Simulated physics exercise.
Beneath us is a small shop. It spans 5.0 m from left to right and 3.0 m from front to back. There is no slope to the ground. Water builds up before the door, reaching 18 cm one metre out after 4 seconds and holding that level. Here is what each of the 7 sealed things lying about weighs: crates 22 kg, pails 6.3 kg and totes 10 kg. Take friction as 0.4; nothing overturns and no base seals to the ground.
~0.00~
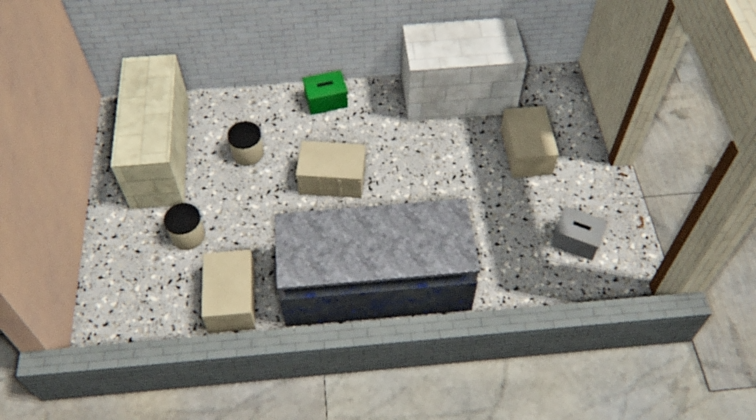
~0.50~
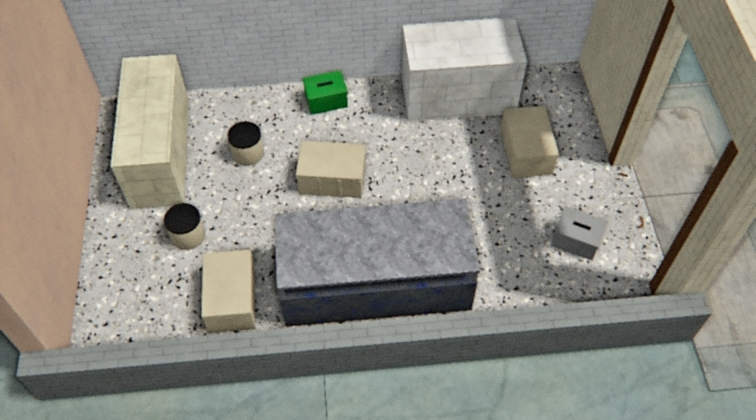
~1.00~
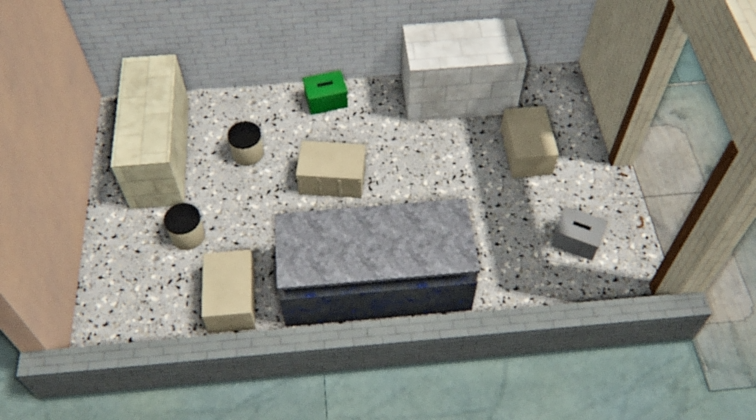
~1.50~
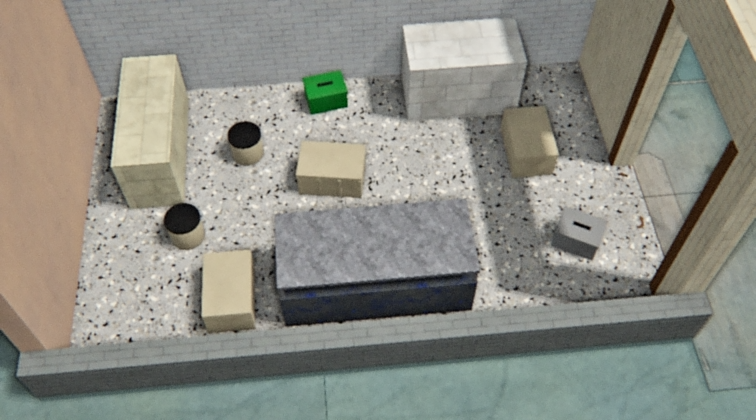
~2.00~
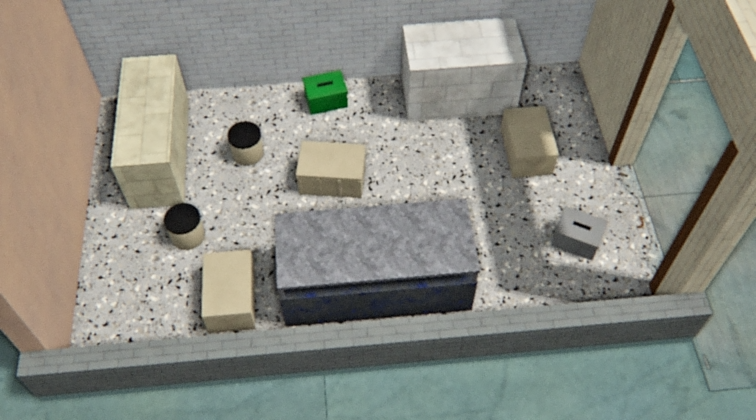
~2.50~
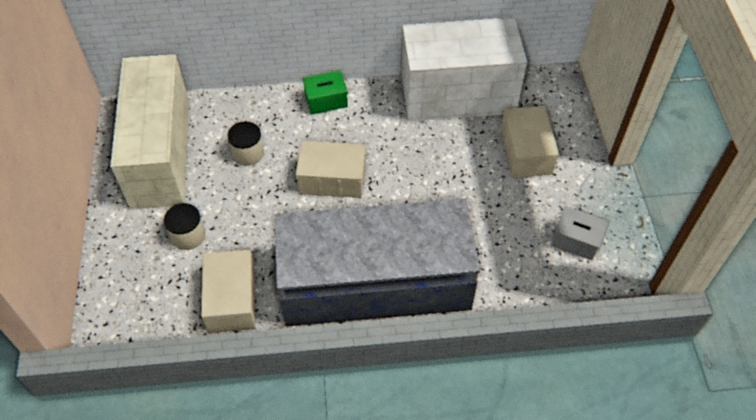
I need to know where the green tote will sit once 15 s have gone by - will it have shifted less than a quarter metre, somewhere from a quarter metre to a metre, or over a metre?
It will have shifted over a metre.
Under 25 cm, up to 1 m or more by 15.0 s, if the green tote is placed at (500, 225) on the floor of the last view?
Here it heads a good way off.
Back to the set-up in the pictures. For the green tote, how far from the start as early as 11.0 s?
Around 140 centimetres.
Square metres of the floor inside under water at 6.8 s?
Some 10.5 m2.
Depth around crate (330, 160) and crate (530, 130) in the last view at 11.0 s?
First roughly 8 cm, second roughly 11 cm.
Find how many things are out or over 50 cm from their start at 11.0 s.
The number comes to 3.
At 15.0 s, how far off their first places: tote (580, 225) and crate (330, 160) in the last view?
100 cm and 100 cm respectively.
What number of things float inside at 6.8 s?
The count is 1.
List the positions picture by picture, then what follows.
The first frame shows the green tote at (325, 85) rests on the ground; 0.0 m2 under water; 0 of 7 have shifted.
The second frame shows the green tote at (325, 85) rests on the ground; 0.0 m2 under water; 0 of 7 have shifted.
The third frame shows the green tote at (325, 85) rests on the ground; water covers 0.0 m2; 0 of 7 have shifted.
The fourth frame shows the green tote at (325, 85), on the bottom; water covers 0.0 m2; 0 of 7 have shifted.
The fifth frame shows the green tote at (325, 85), on the bottom; water covers 0.0 m2; 0 of 7 have shifted.
The sixth frame shows the green tote at (325, 85), on the bottom; water covers 0.4 m2; 0 of 7 have shifted.
After 3.5 s the green tote is near (325, 85), 0.0 m from its start, aground; 0 afloat.
After 6.8 s the green tote is near (325, 85), 0.0 m from its start, aground; 1 afloat.
After 11.0 s the green tote is near (209, 165), 1.4 m from its start, afloat; 3 afloat.
After 15.0 s the green tote is near (101, 217), 2.5 m from its start, afloat; 7 afloat.
